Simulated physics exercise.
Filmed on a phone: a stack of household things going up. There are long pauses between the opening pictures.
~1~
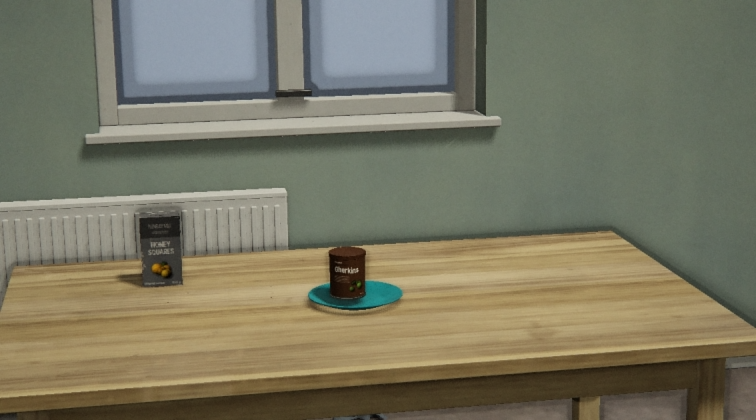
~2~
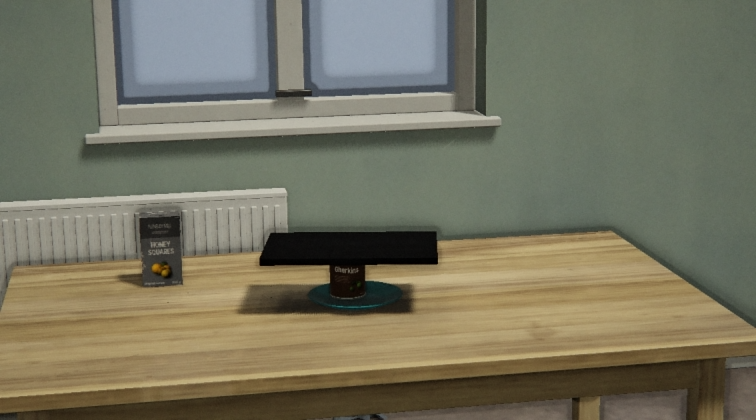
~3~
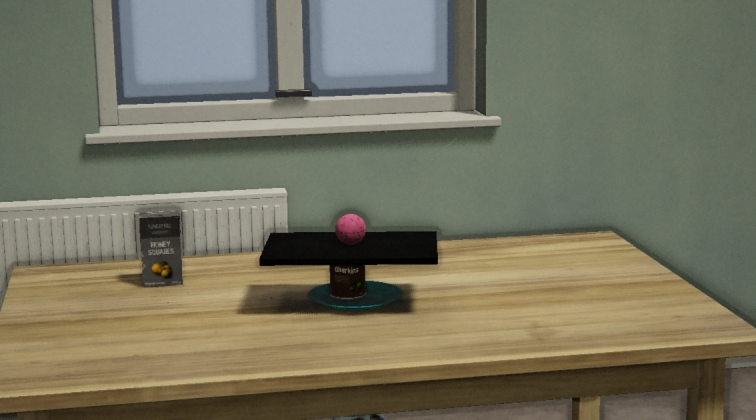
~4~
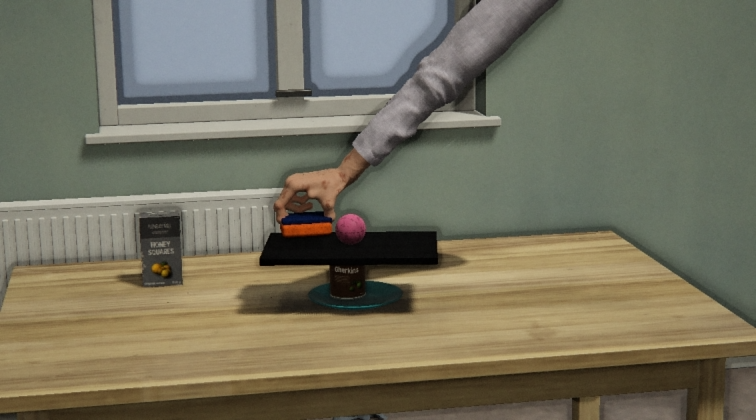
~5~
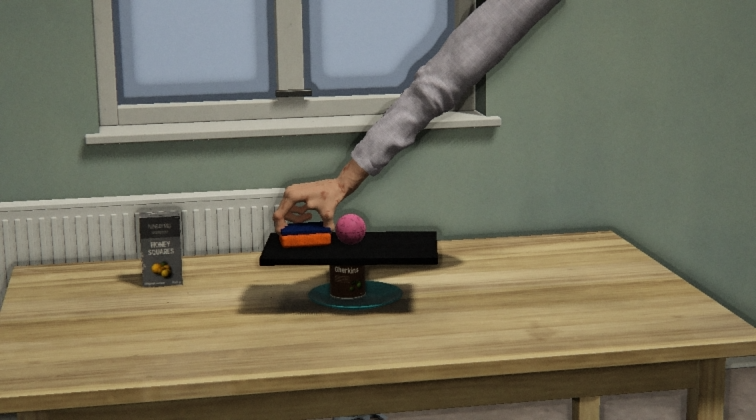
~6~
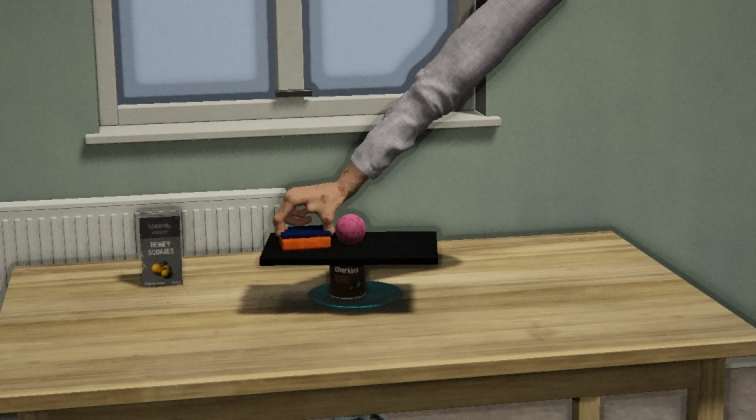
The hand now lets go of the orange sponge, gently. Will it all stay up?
Outcome: The pile stays up.
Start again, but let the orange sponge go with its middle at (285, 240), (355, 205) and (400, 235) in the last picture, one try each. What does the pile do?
First try: It holds; second try: It comes apart; third try: It holds.
Then, 0.90 s later than the last frame, all is still.
Then, 2.00 s later than the last frame, things are still on the move.
When it is over, all 6 as before. End places, in pixels of the last picture, orange sponge near (305, 239). The pile holds.
